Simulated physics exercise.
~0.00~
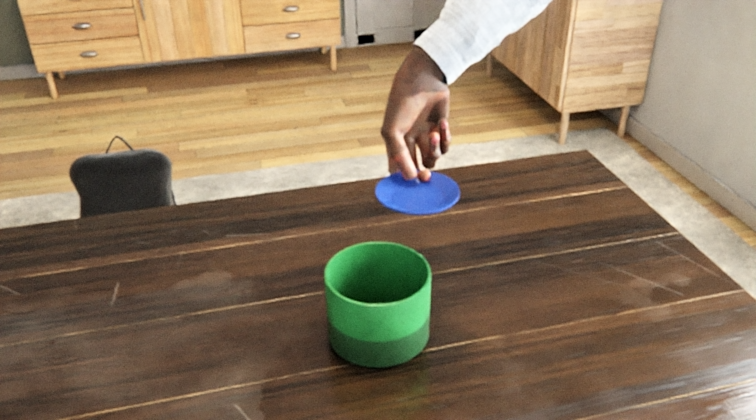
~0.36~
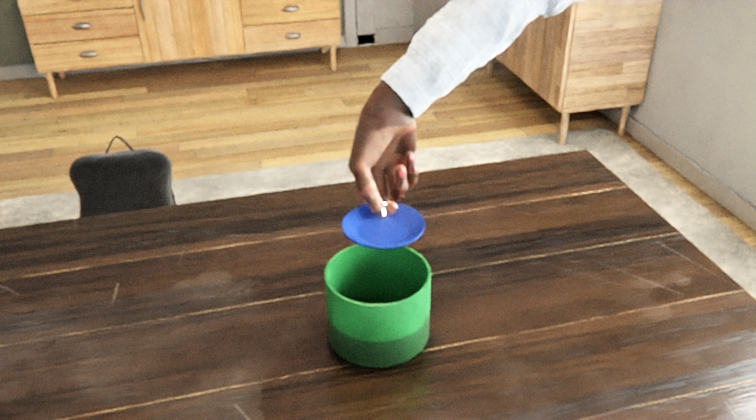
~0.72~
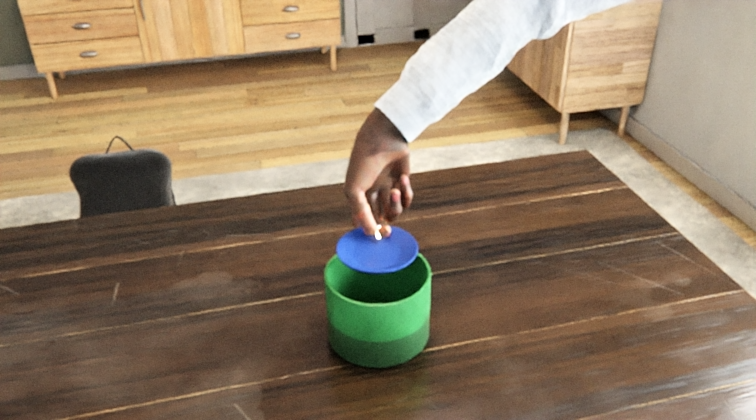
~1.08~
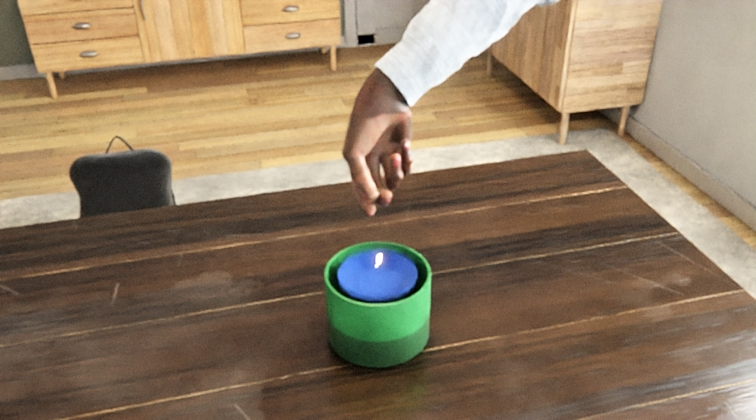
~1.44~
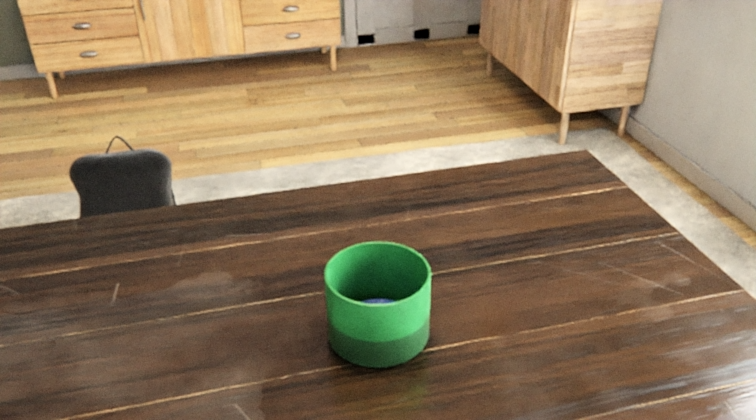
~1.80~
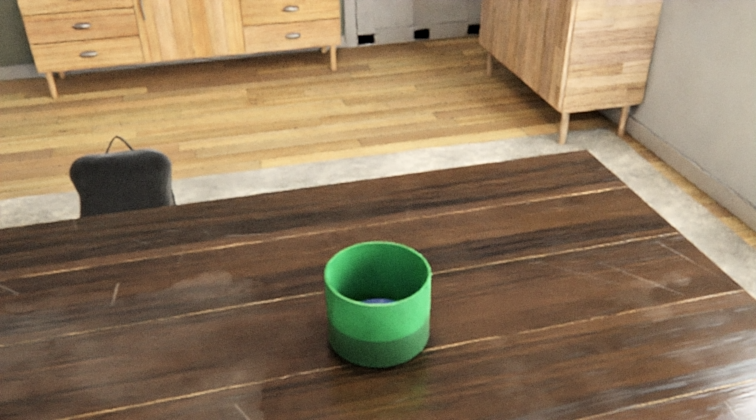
A hand in a white sleeve holds a flat blue saucer above an open green container on a dark wooden table, seen from slightly above. Behind the table are a dark chair at left, wooden cabinets and a pale plank floor. The hand carries the saucer left and down until it hovers over the container's mouth. The fingers let go and the hand draws back as the saucer sinks within the rim. With the hand gone, the saucer slips past the rim and drops inside, where only a sliver of blue shows as it rests.
